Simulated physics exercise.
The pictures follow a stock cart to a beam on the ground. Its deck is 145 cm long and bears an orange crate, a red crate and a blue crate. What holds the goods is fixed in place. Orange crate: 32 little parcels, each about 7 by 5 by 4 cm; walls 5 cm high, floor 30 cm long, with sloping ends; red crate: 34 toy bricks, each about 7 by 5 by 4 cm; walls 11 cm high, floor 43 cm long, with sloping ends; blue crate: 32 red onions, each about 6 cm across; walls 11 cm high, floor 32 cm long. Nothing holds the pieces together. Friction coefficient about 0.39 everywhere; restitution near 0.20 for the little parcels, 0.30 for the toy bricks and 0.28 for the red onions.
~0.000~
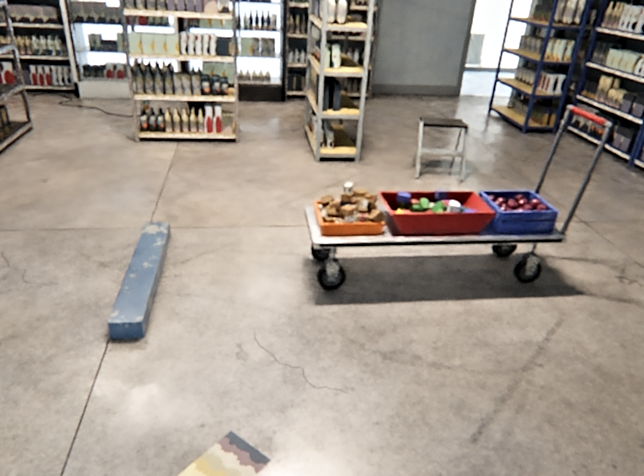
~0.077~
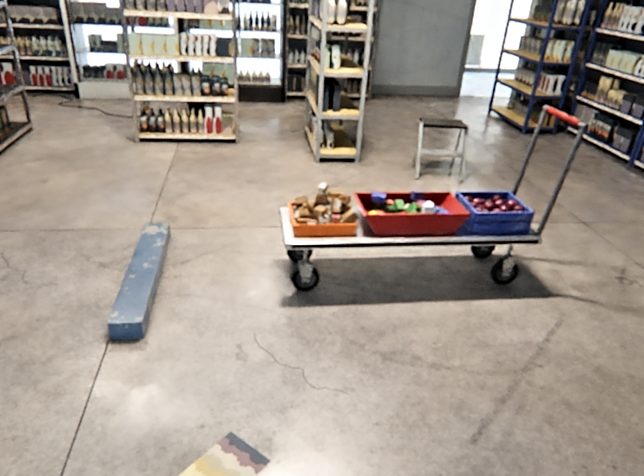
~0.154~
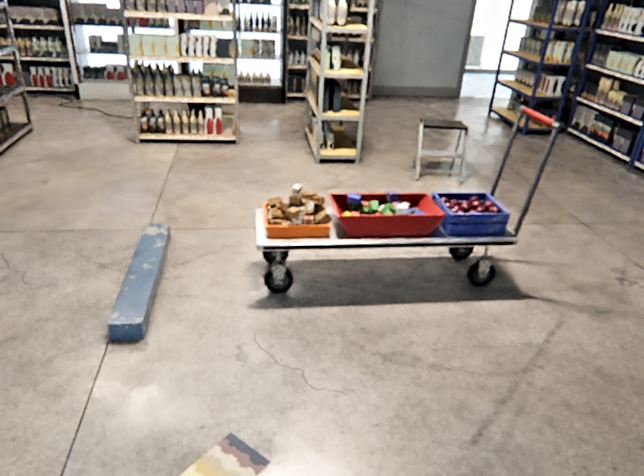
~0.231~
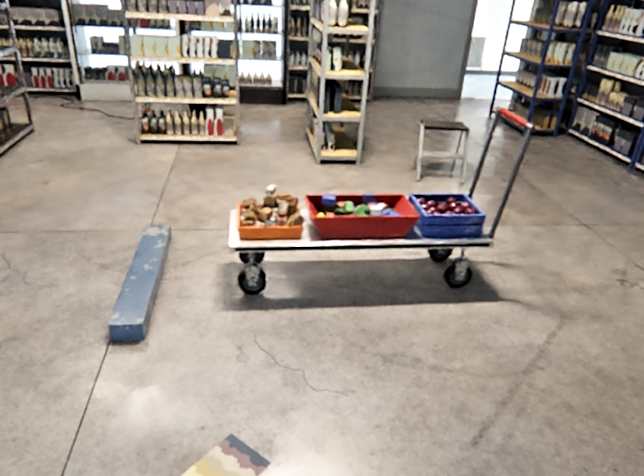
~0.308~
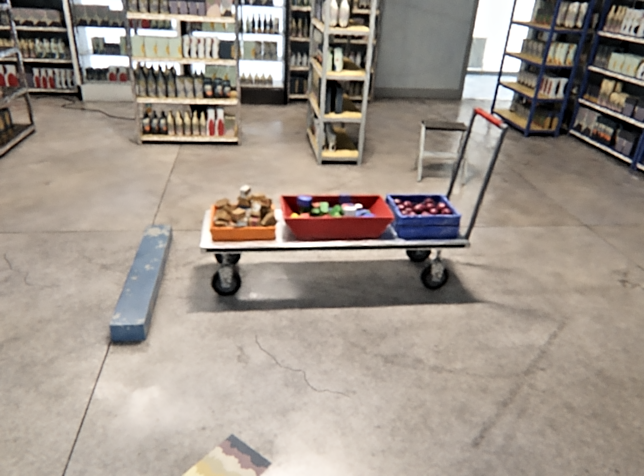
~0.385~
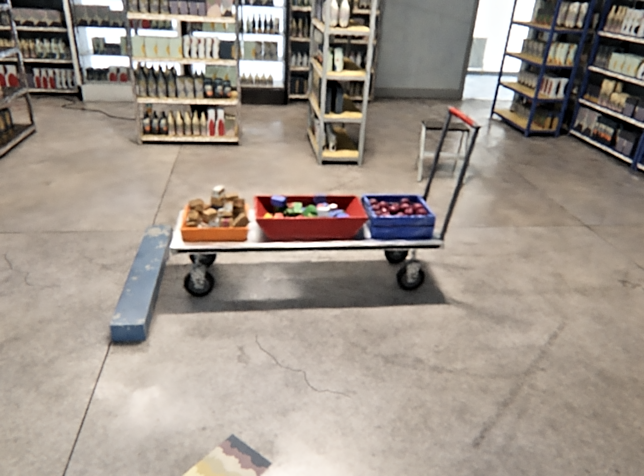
In a room with a smooth grey concrete floor and shelves of bottles along the back, a fixed camera looks down from slightly above. A flat cart with a red-tipped handle carries an orange crate of small brown parcels, a red crate of colourful bricks and a blue crate of red onions, with a blue beam lying to the left. The cart rolls steadily leftward, closing most of the gap to the beam.
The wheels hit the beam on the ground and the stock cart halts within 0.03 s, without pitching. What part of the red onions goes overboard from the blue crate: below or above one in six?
Out of the blue crate go fewer than one in six of the red onions.
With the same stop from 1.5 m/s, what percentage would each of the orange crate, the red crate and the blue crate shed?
In that case orange crate 30, red crate 0, blue crate 0 per cent.
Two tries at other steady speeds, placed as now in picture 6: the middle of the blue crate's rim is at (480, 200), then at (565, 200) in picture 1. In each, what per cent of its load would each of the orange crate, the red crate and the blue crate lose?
Orange crate 20 then 50, red crate 0 then 20, blue crate 0 then 0 per cent.
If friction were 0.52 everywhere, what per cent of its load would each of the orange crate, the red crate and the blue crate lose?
Then orange crate 40, red crate 0, blue crate 0 per cent.
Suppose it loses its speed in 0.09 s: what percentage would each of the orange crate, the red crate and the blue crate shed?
Then orange crate 30, red crate 10, blue crate 0 per cent.
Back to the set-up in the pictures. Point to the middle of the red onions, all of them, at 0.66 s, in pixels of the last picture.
Around (366, 216).
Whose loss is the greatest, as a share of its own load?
It is the orange crate.
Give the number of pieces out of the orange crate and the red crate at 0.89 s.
About: Orange crate 8, red crate 1.
After 0.44 s, contact.
After 0.54 s, orange crate 30 in, 2 out, red crate 34 in, 0 out and blue crate 32 in, 0 out.
After 0.66 s, orange crate 24 in, 8 out, red crate 33 in, 1 out and blue crate 32 in, 0 out.
After 0.89 s, orange crate 23 in, 9 out, red crate 33 in, 1 out and blue crate 32 in, 0 out.
Outcome (at 1.40 s), orange crate 23 in, 9 out, red crate 33 in, 1 out and blue crate 32 in, 0 out. Asked share, 0 of 32, 0 per cent.
